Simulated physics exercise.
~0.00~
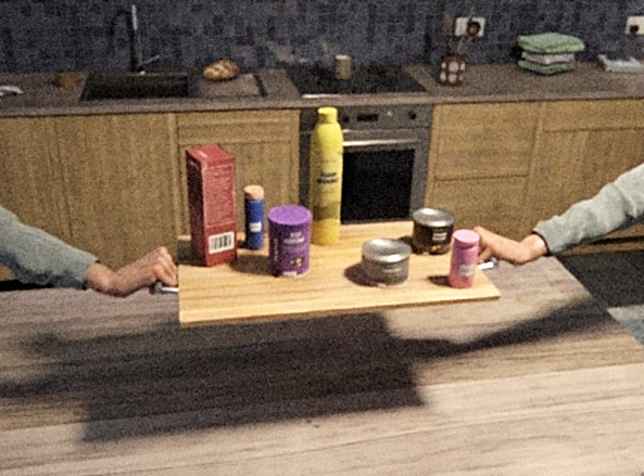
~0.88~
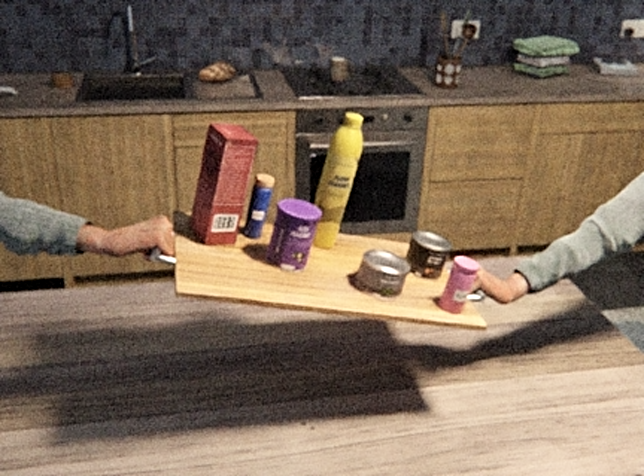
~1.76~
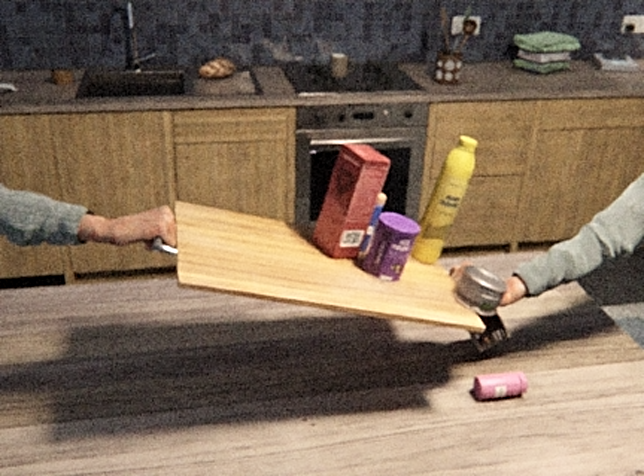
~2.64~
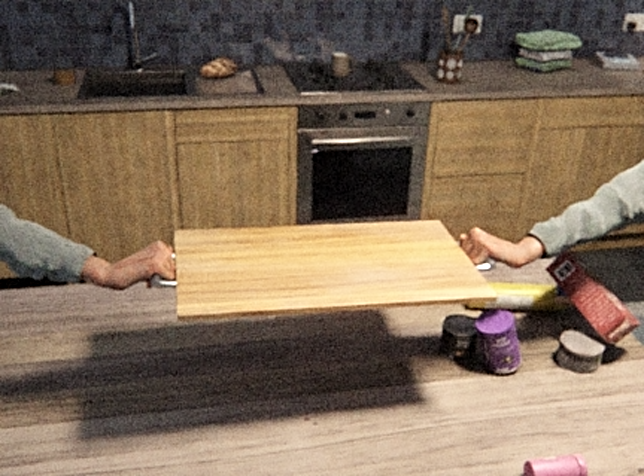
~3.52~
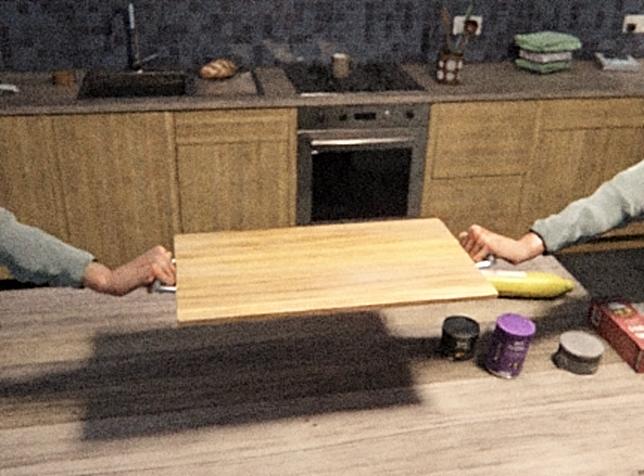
In a kitchen, two hands tipped a wooden board down to the right until the pink shaker, tins, yellow bottle, red carton and everything else slid off, then levelled it, leaving the board empty and several items on the table beside it.
